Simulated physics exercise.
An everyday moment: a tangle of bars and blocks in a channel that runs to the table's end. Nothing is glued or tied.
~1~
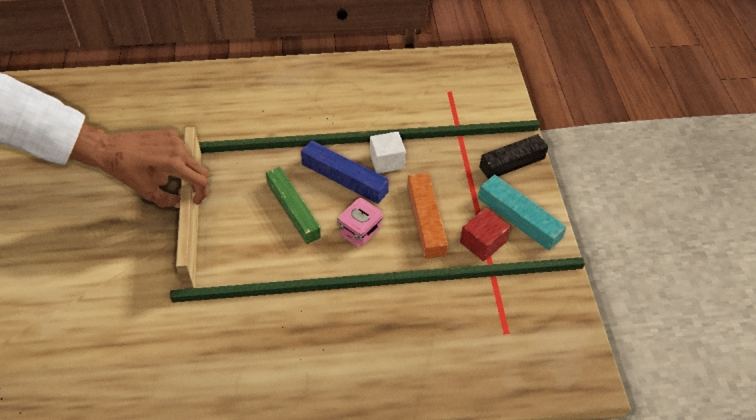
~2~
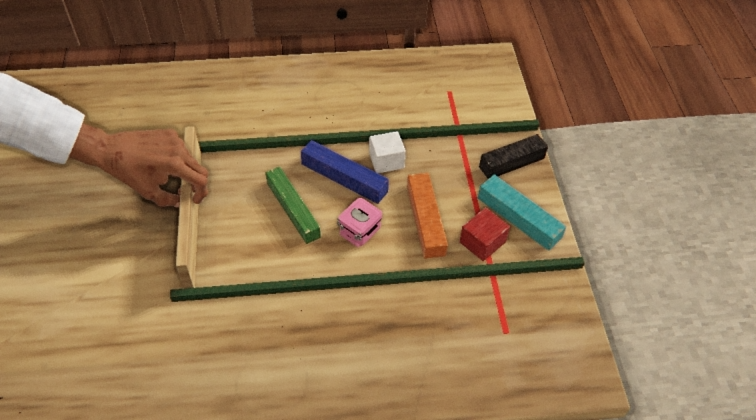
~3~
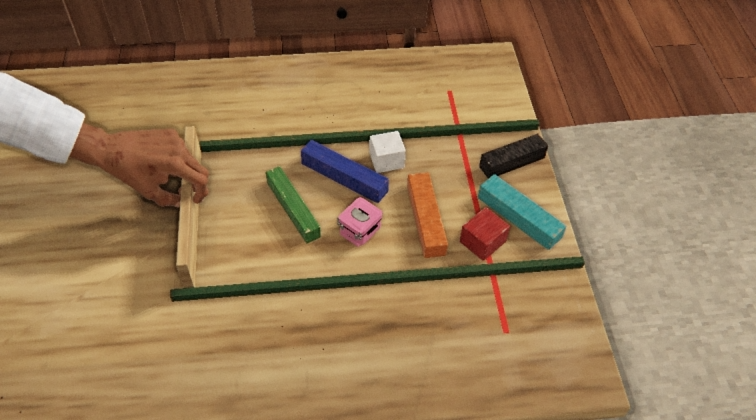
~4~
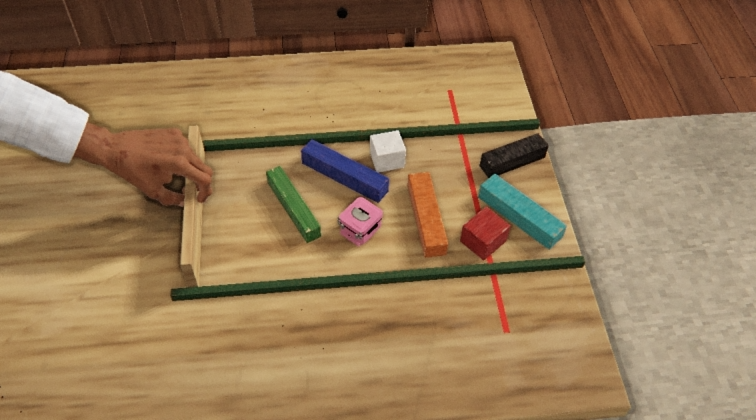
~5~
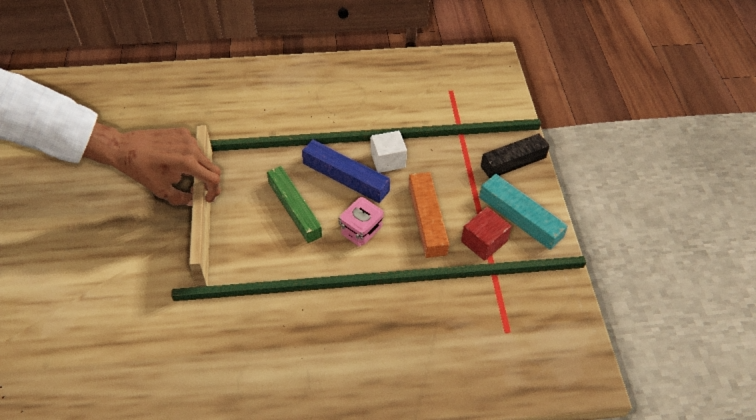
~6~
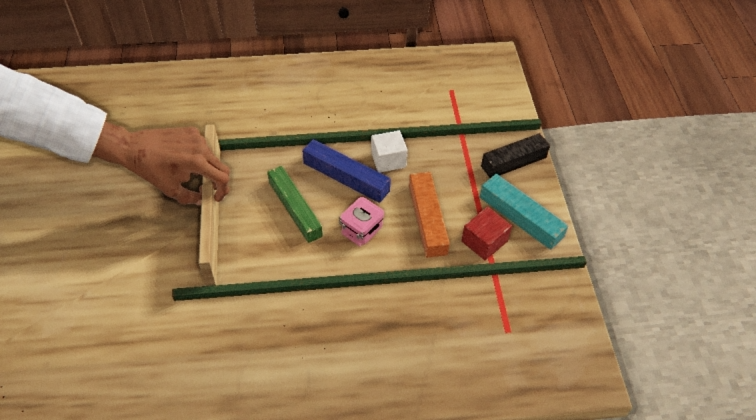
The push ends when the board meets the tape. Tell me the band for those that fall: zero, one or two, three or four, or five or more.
The number that fall off is one or two.
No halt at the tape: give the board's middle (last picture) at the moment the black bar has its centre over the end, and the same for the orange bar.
Its middle is around (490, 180) and around (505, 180).
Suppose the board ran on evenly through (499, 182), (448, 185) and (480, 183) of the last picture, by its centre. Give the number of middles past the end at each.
Past the end: 3, 0 and 2.
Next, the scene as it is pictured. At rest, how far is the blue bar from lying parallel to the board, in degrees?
Near 10 degrees.
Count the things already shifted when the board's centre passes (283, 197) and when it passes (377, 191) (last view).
First 1, then 5.
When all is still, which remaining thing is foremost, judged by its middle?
The black bar ends nearest.
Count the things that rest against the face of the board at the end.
The number is 1.
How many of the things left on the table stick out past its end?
1 of them.
A little later, none off yet; black bar at rest near (516, 156); turquoise bar at rest near (523, 211); red block at rest near (486, 234).
Next, none off yet; black bar at rest near (516, 156); turquoise bar at rest near (523, 211); red block moving near (497, 234).
When it is over, the number that fall off is one or two; down, red block and turquoise bar.
